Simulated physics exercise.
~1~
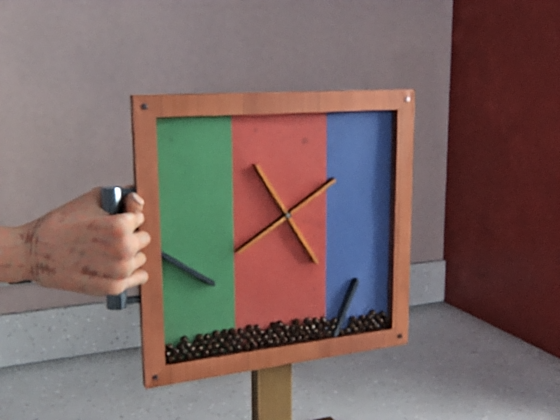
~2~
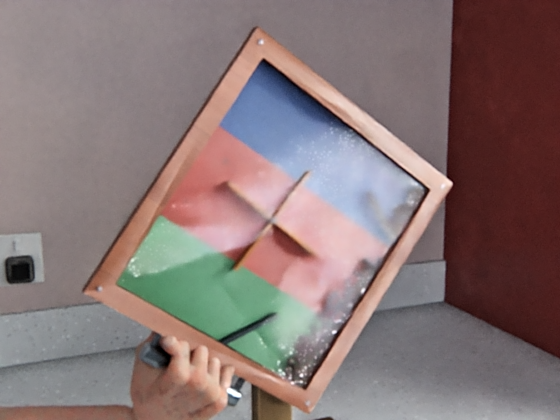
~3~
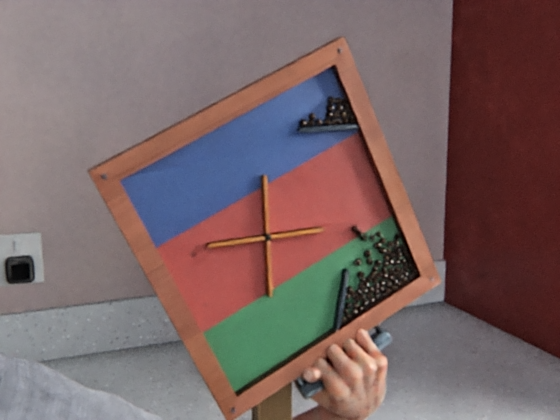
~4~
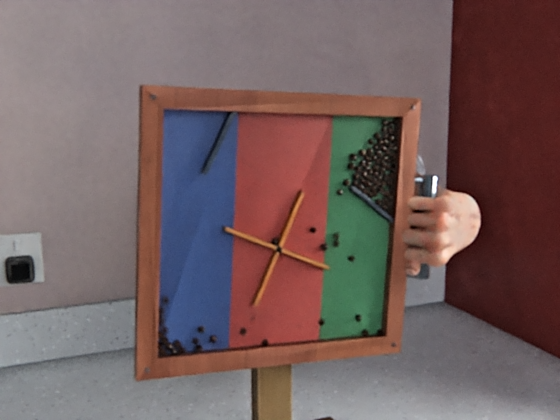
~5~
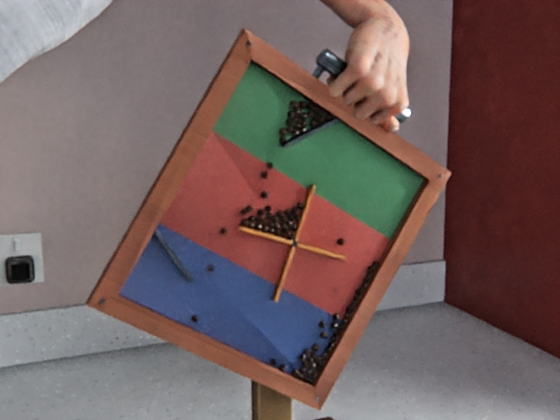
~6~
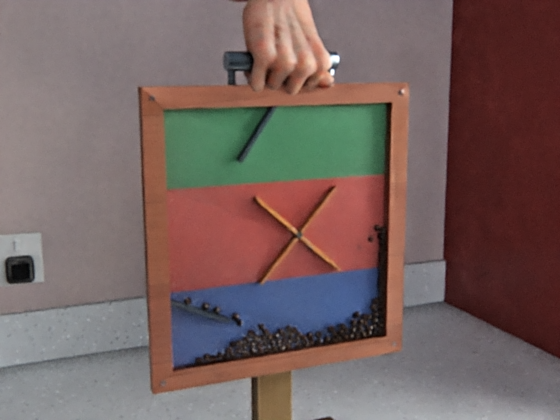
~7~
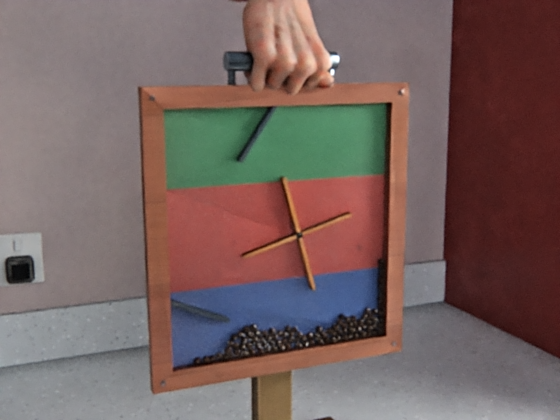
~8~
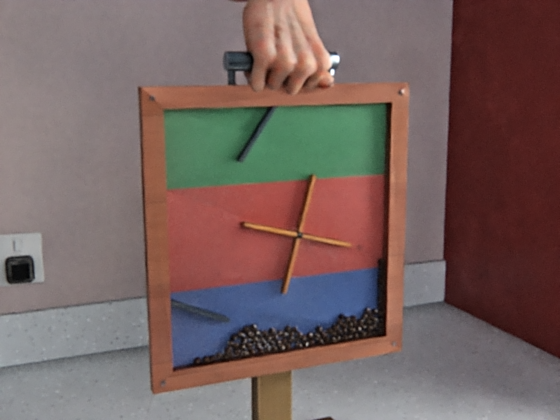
In a grey room with a dark red wall, a hand turned a wooden-framed case three-quarters of the way anticlockwise, tumbling small dark pills past sticks and a spinning cross, until they settled along the bottom, over the blue strip, while the cross kept turning.
